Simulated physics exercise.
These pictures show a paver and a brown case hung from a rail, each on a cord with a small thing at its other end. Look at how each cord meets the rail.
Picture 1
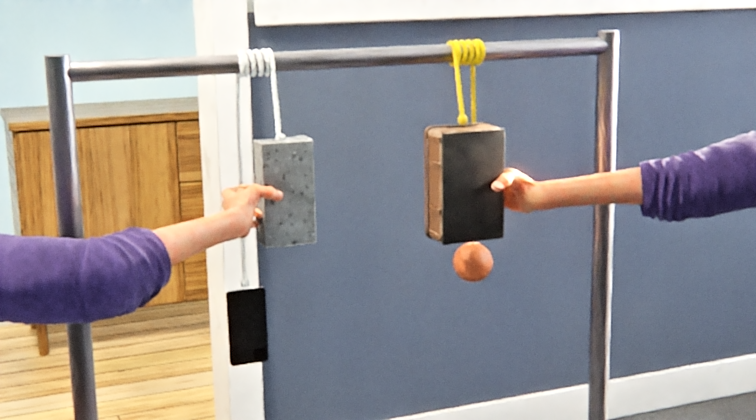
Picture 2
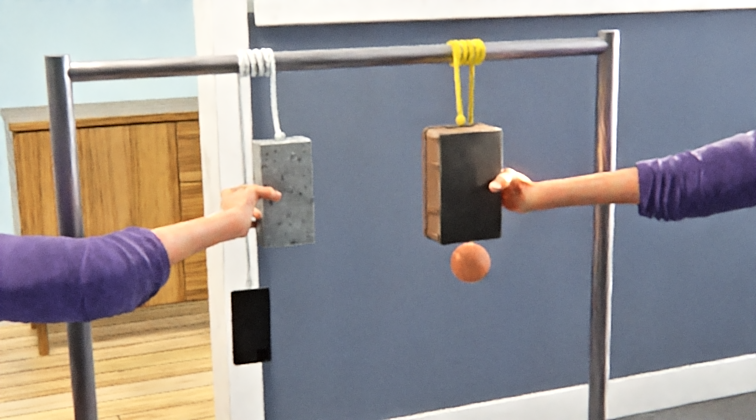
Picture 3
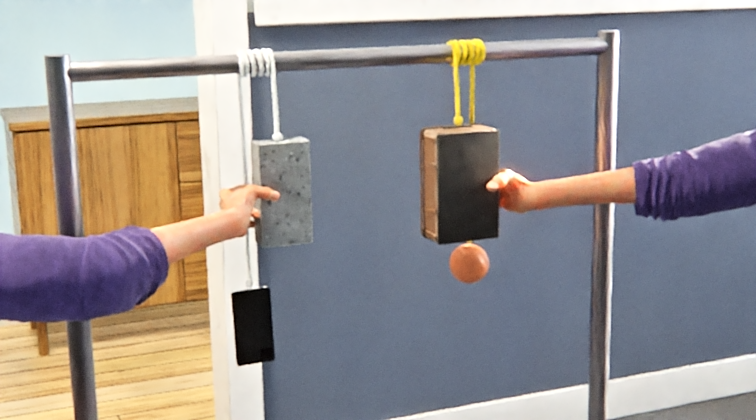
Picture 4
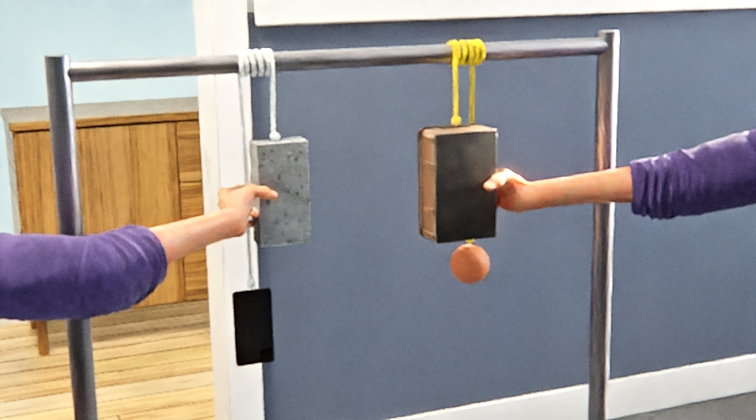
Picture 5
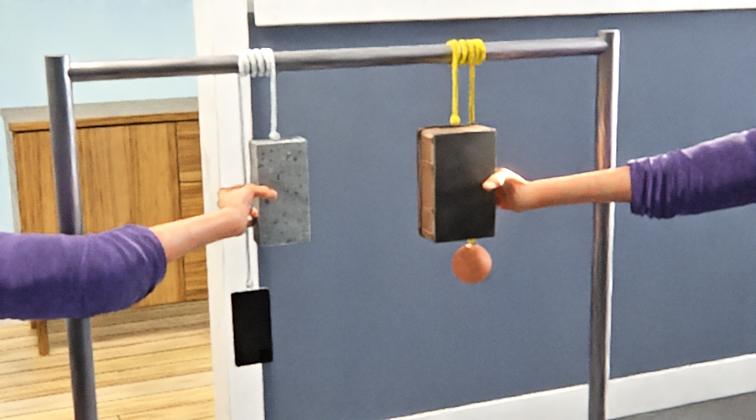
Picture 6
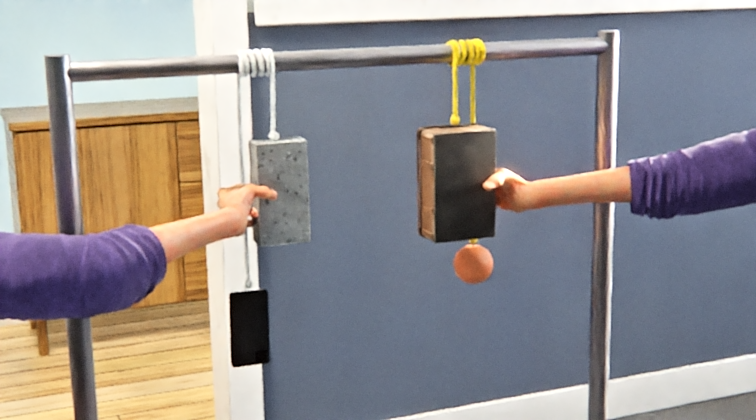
We see two hands steadying a gray paver and a brown case hung from a rail by cords wound several times round it, while a dark phone and an orange ball dangling at the other ends sway very slightly.
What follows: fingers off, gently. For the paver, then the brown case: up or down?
In the end the paver stays hanging. The brown case is held.
Then, 0.34 s past the final frame, paver still up near (278, 194); brown case still up near (456, 175).
Then, 0.74 s past the final frame, paver still up near (276, 196); brown case still up near (457, 177).
When it is over, paver still up near (276, 195); brown case still up near (457, 179). The paver is held and the brown case keeps its height.
